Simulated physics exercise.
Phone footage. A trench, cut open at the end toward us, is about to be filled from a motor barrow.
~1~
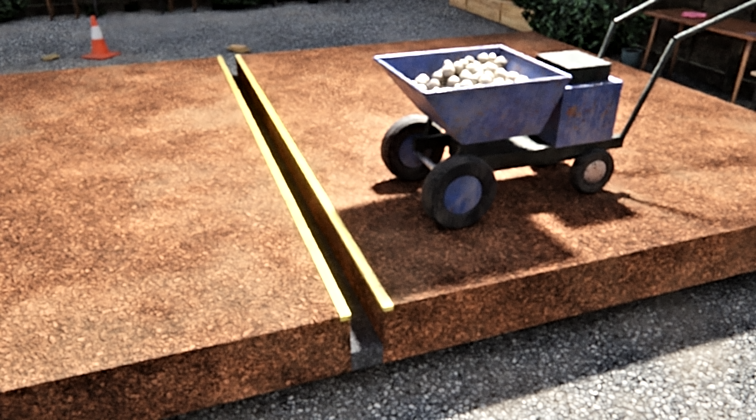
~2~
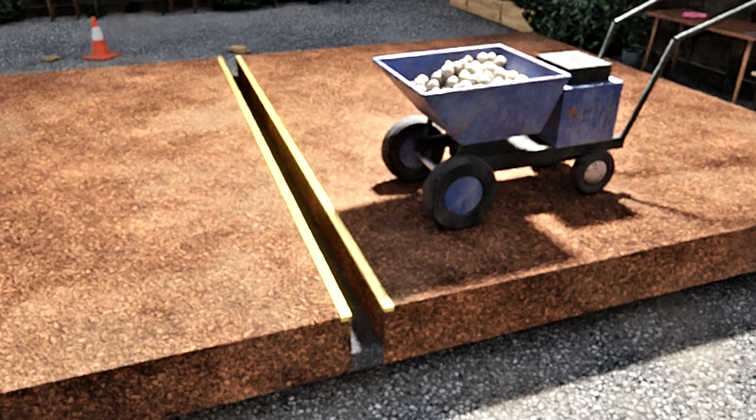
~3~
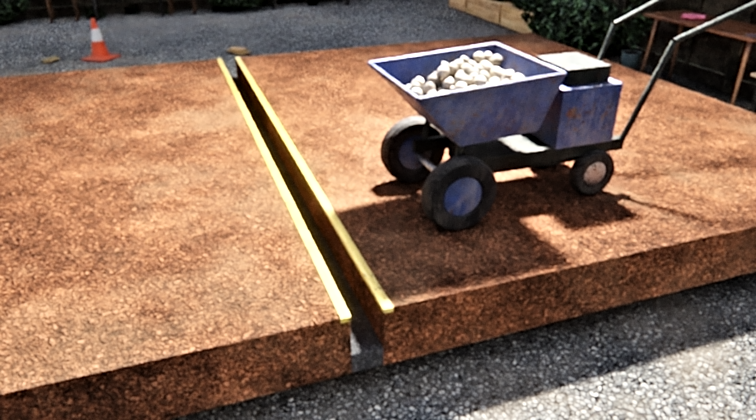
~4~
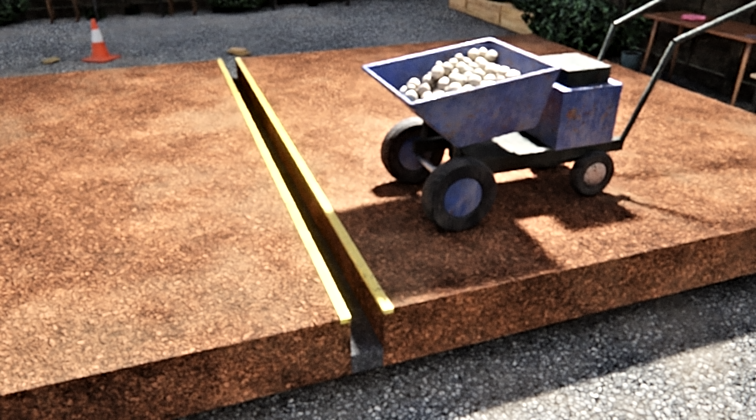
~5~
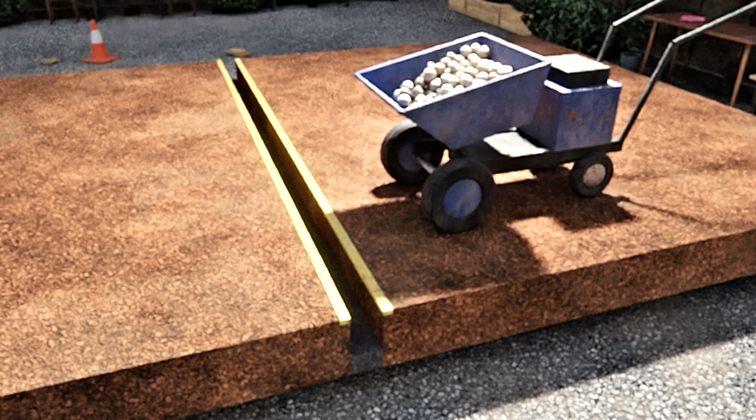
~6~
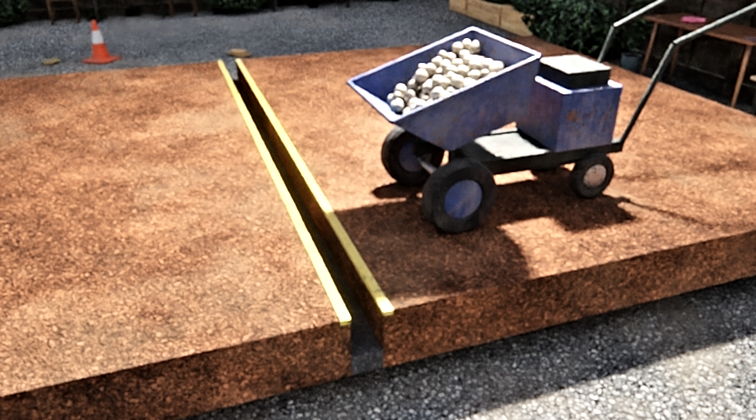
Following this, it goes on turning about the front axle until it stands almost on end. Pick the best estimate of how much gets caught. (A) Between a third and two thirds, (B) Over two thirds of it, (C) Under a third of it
The answer is A.
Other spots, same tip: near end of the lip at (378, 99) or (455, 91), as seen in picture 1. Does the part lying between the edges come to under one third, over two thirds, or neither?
First less than a third, then between a third and two thirds.
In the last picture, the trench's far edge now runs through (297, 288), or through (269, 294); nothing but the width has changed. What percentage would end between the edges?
Well, it'd be something like 90 per cent the first time and 100 per cent the second.
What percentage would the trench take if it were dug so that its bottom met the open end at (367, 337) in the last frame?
It comes out near 40 percent.
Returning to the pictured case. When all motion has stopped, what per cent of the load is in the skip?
Around 15 in a hundred.
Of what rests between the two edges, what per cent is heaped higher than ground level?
20 per cent, near enough.
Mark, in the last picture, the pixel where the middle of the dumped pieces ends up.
Roughly at (309, 220), give or take.
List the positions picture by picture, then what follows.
The first frame shows lip of the skip (425, 94), level; top of the load (479, 74), river pebbles; first edge of the trench (367, 270); far edge (327, 278), the trench under half as wide as the skip, and about as deep as wide.
The second frame shows lip of the skip (423, 96), level; top of the load (478, 74).
The third frame shows lip of the skip (418, 100), tipped barely; top of the load (483, 78).
The fourth frame shows lip of the skip (411, 105), tipped a little; top of the load (478, 76).
The fifth frame shows lip of the skip (402, 113), tipped a little; top of the load (474, 74).
The sixth frame shows lip of the skip (392, 122), tipped clearly; top of the load (466, 71); first edge of the trench (367, 274); far edge (327, 282).
Just after the last frame, skip tipped steeply; every one in the skip.
A moment on, skip tipped right over; roughly two thirds in the skip; roughly a quarter in or heaped over the trench; about a tenth beyond it; just a few falling.
Further on, skip tipped right over; about a tenth in the skip; roughly half in or heaped over the trench; roughly a third beyond it.
When it is over, skip tipped right over; about a tenth in the skip; roughly half in or heaped over the trench; roughly a third beyond it.
